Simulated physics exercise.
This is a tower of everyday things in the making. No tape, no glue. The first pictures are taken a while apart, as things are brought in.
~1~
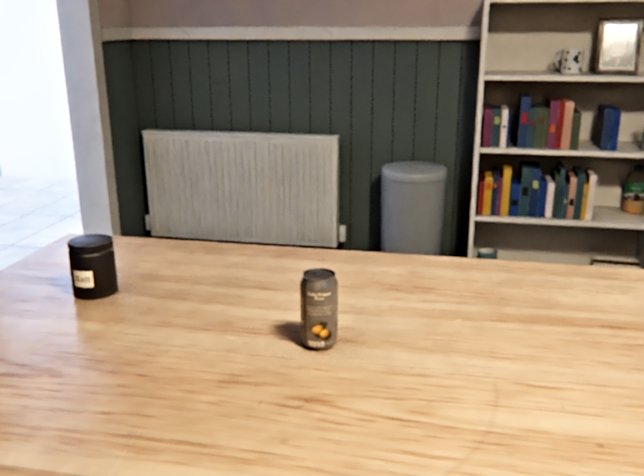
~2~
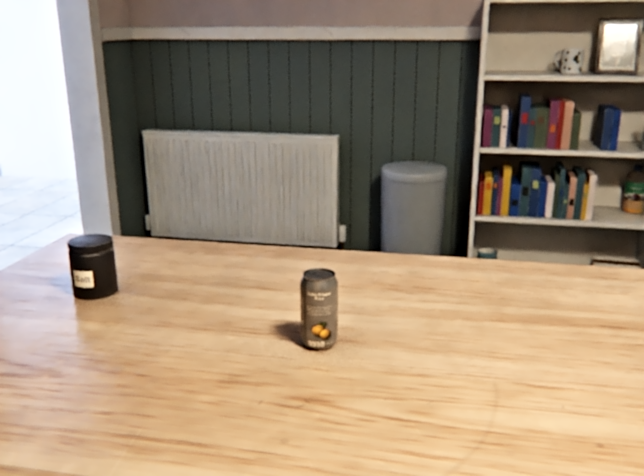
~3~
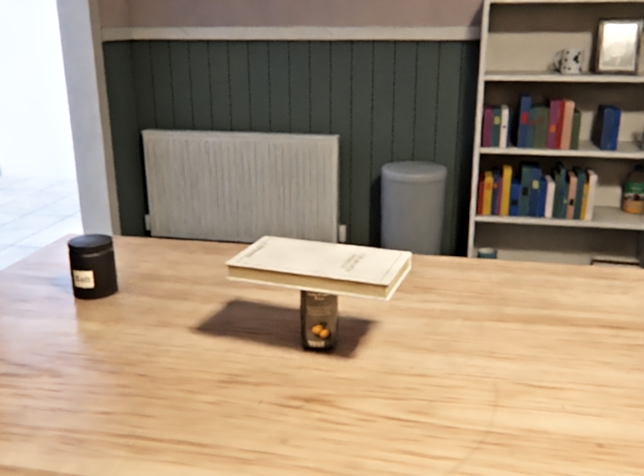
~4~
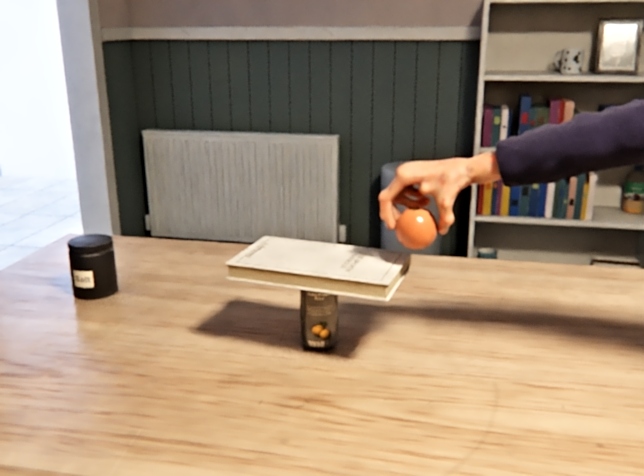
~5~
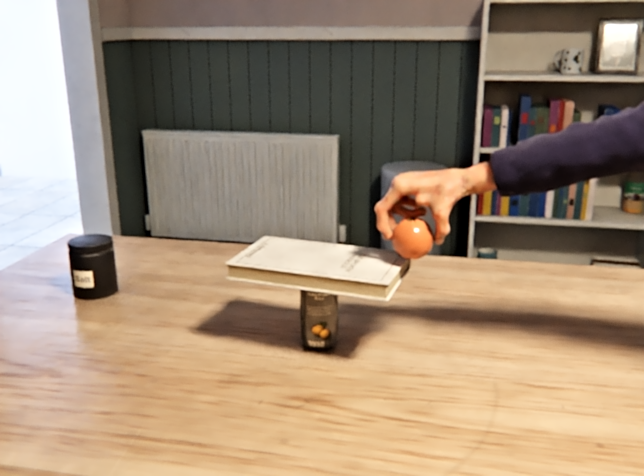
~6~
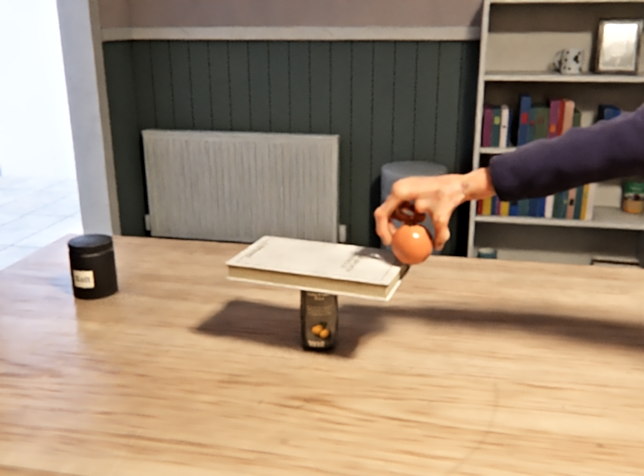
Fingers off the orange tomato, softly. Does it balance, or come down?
Here the pile comes apart.
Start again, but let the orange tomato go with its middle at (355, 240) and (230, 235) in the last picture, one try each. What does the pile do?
First, it holds; second, it loses its balance.
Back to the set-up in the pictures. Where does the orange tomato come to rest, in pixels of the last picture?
Near (459, 341).
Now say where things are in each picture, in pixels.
In the first picture, the last thing is not in view yet; grey can (319, 309).
In the second picture, the last thing is not in view yet.
In the third picture, the last thing is not in view yet; black jar (93, 266).
In the fourth picture, still above its spot; orange tomato (416, 228); grey can (319, 309).
In the fifth picture, still above its spot; orange tomato (412, 238); white book (320, 266).
In the sixth picture, in place under the hand; orange tomato (412, 244); black jar (93, 266).
Then, 0.30 s after the last picture, orange tomato now fallen.
Then, 0.40 s after the last picture, things are still on the move.
Then, 0.50 s after the last picture, as before.
Then, 1.80 s after the last picture, nothing new.
At rest, fallen, orange tomato; the other 3 in place. Seen from the same camera at the end, orange tomato near (459, 342). The pile gives way.
